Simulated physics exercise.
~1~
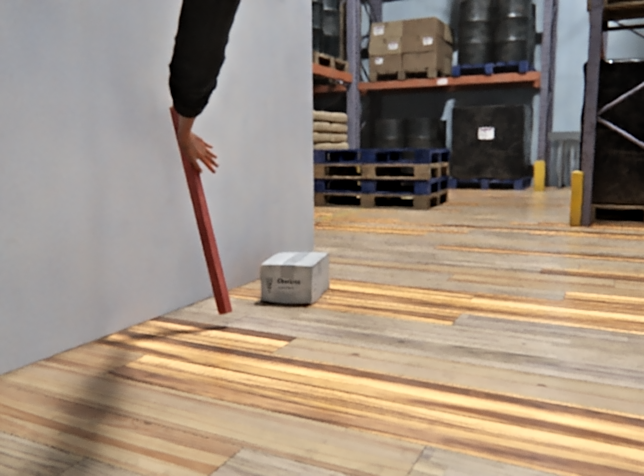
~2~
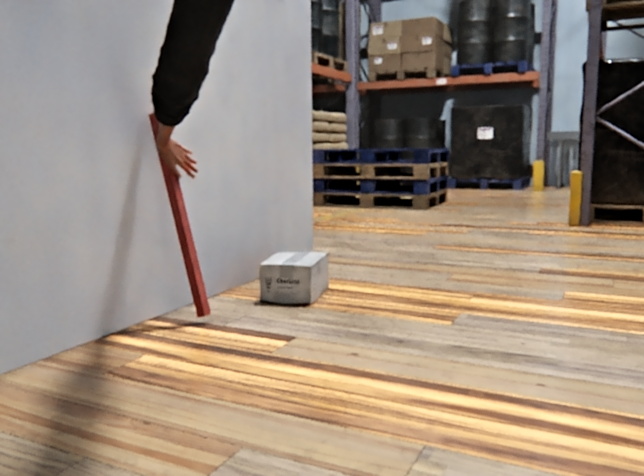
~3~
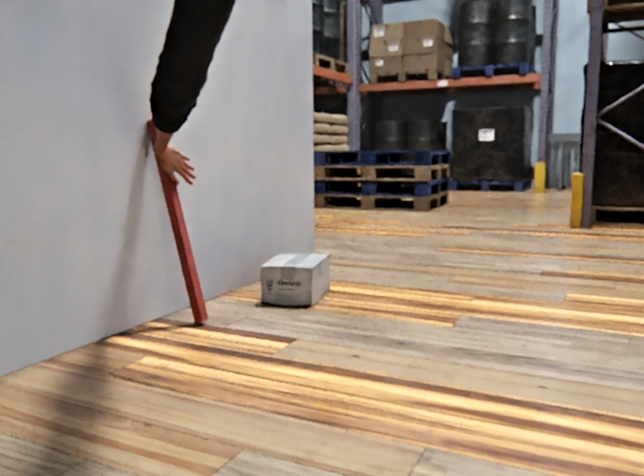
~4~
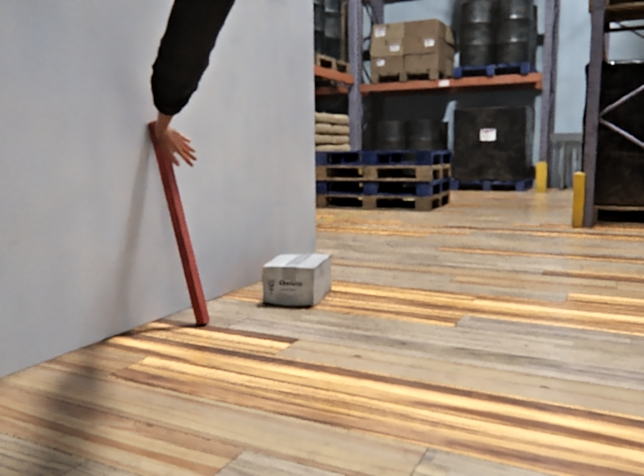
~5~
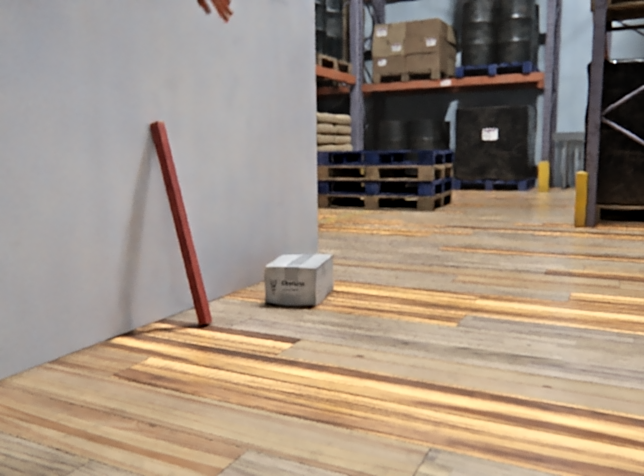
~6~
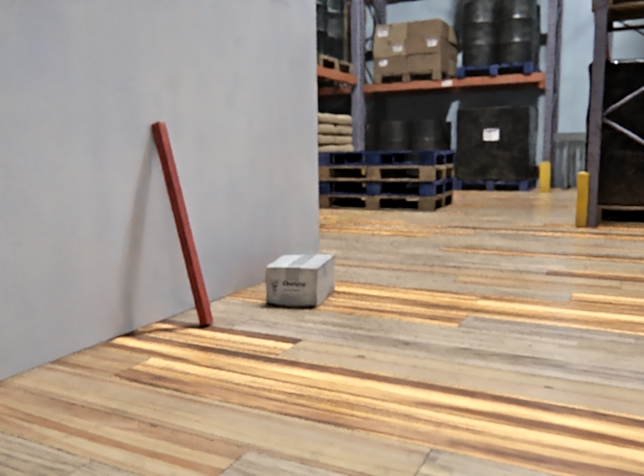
Red pole being leaned against a grey wall by a hand, then staying propped beside a white box after the hand withdraws.
